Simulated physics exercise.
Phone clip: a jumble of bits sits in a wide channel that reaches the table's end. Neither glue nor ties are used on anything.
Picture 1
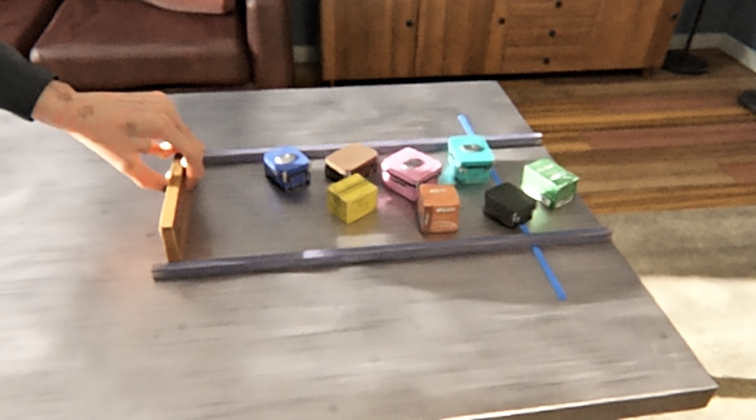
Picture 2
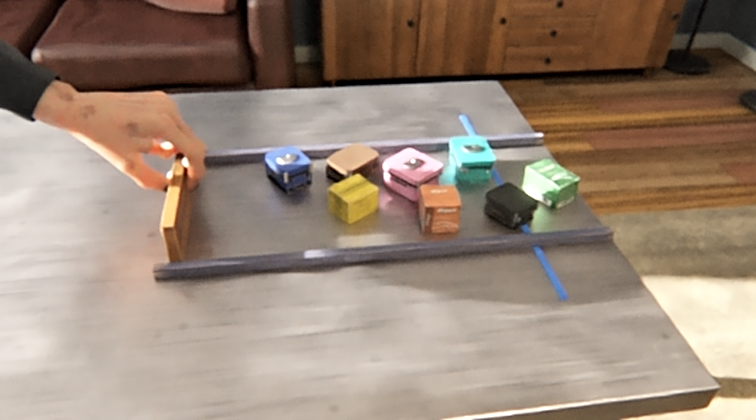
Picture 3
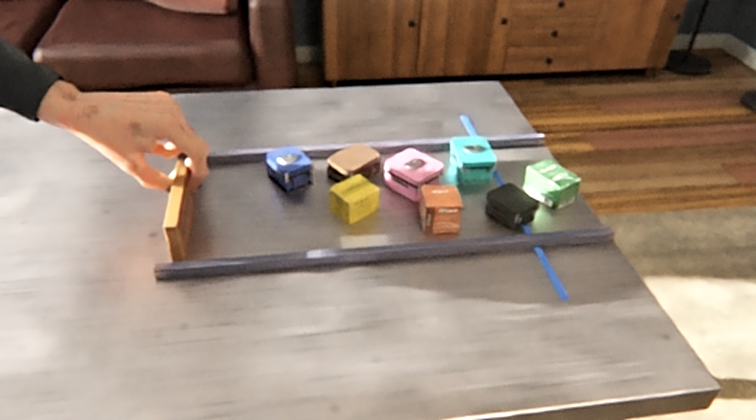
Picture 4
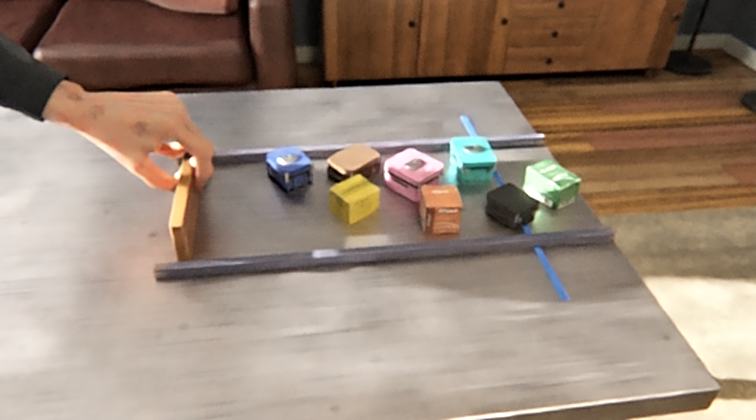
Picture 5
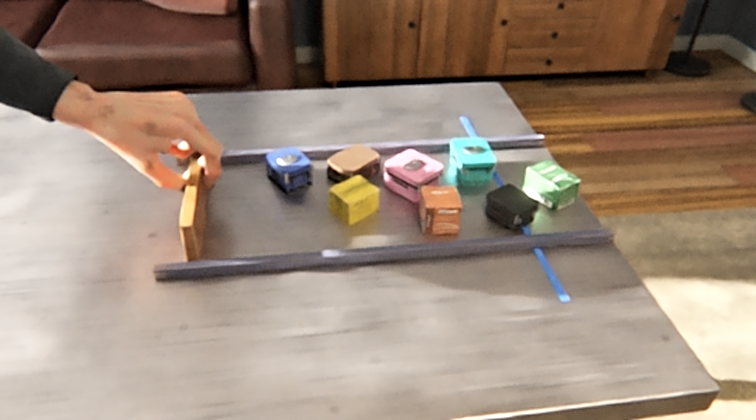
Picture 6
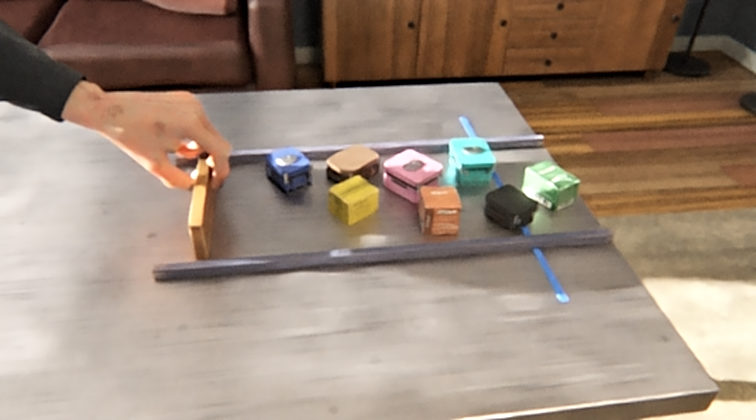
The footage shows a hand sliding an upright wooden board slowly a short way right along a channel between two rails on a table, while the colourful boxes and cases ahead, near a blue tape strip, stay still.
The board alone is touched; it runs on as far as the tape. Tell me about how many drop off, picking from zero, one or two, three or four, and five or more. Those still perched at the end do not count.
I expect the edge to claim a single one or a pair.
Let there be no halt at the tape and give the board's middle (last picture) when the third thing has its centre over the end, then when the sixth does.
Pixels in order: Roughly (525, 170), roughly (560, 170).
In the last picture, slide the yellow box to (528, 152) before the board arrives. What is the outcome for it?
What happens is that the yellow box leaves.
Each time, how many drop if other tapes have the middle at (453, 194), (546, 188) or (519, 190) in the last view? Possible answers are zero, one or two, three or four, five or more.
Going through the tapes in order, the count is none, then at least five, then just one or two.
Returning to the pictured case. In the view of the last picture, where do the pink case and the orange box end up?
Pink case at (551, 176), orange box at (545, 216).
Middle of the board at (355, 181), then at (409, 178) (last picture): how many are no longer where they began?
At the first spot 4, then 6.
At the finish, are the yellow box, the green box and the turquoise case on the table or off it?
The yellow box survives; the green box is lost; the turquoise case drops off.
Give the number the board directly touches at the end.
It's touching 3 at the end.
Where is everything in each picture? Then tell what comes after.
In the first picture, green box (550, 184); black case (509, 206); turquoise case (470, 160); board (181, 191); tape (502, 189).
In the second picture, black case (510, 206); yellow box (353, 199).
In the third picture, turquoise case (472, 160); brown case (354, 166).
In the fourth picture, green box (552, 184); orange box (440, 209).
In the fifth picture, black case (511, 208); pink case (413, 177).
In the sixth picture, green box (551, 186); black case (510, 208); turquoise case (471, 161); board (206, 191); tape (503, 191).
A little later, none off yet; green box at rest near (551, 186); black case at rest near (510, 208); turquoise case at rest near (471, 161).
Next, none off yet; green box at rest near (551, 186); black case at rest near (510, 208); turquoise case shifted about its own width near (498, 164).
When it is over, the number that fall off is one or two; down, turquoise case and green box.
